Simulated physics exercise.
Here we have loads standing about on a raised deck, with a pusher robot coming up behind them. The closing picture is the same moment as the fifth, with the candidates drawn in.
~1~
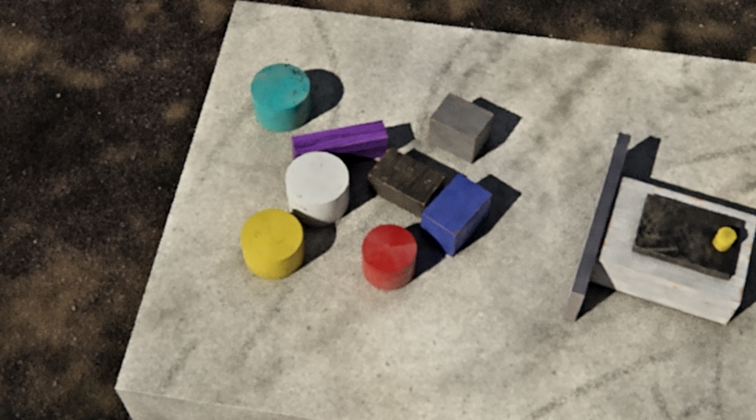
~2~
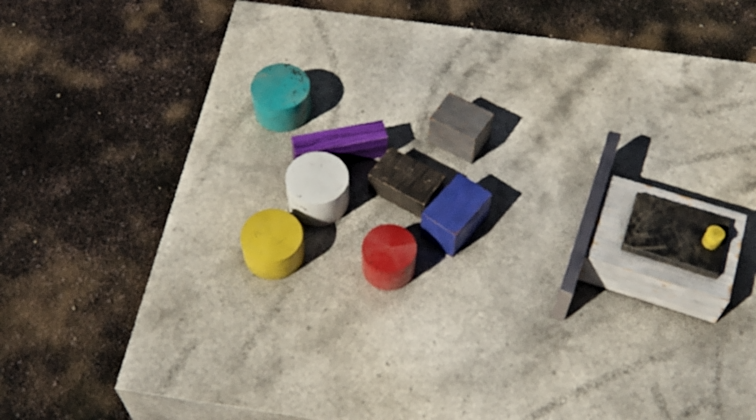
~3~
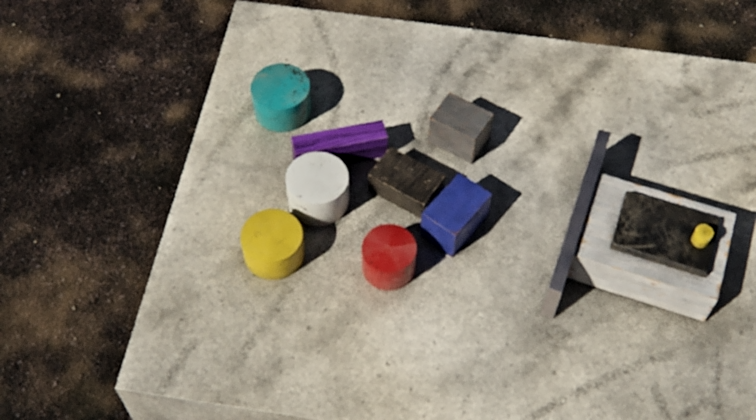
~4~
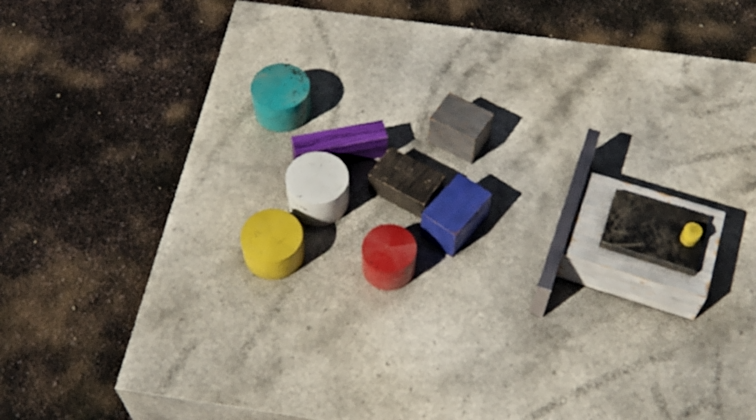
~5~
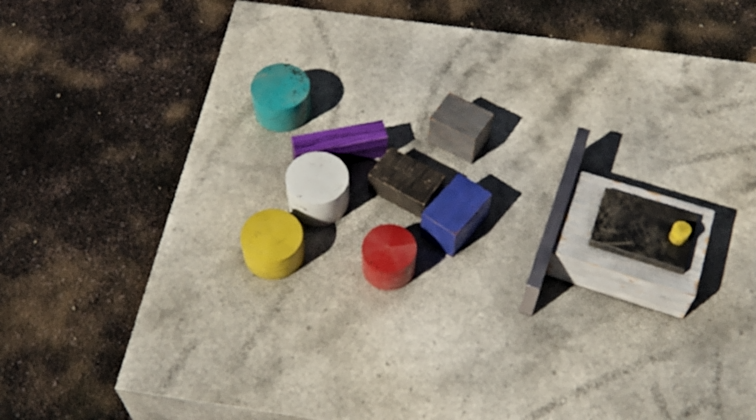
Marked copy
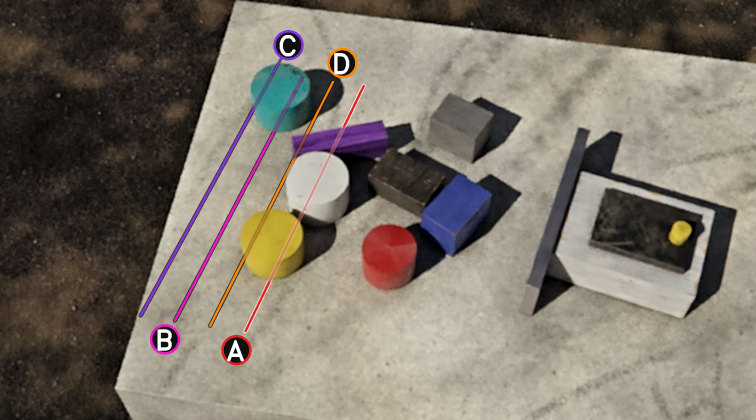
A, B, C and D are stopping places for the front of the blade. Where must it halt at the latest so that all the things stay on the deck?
No farther than D.
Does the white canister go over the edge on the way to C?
Yes.
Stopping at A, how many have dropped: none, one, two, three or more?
In all, none.
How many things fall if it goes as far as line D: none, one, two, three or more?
In all, none.
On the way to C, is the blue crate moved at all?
Yes.
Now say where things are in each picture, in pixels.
In the first frame, grey crate (460, 129); yellow canister (273, 244); turquoise canister (282, 98).
In the second frame, robot (669, 231); blue crate (455, 215).
In the third frame, robot (658, 230); white canister (318, 189).
In the fourth frame, robot (647, 228); red canister (389, 258).
In the fifth frame, robot (636, 227); yellow canister (273, 244); turquoise canister (282, 98); blue crate (455, 215).
On the copy, A at (309, 199); B at (243, 190); C at (211, 186); D at (276, 195).
On D. First, robot (531, 213); grey crate (452, 126); black crate (382, 178).
Then, robot (428, 199); turquoise canister (274, 84); yellow canister (243, 242).
Finally, robot (348, 188); yellow canister (164, 240); white canister (209, 166); nothing has fallen.
By contrast, A is safe but short; B drops the yellow canister and white canister; C drops the red canister, yellow canister and white canister.
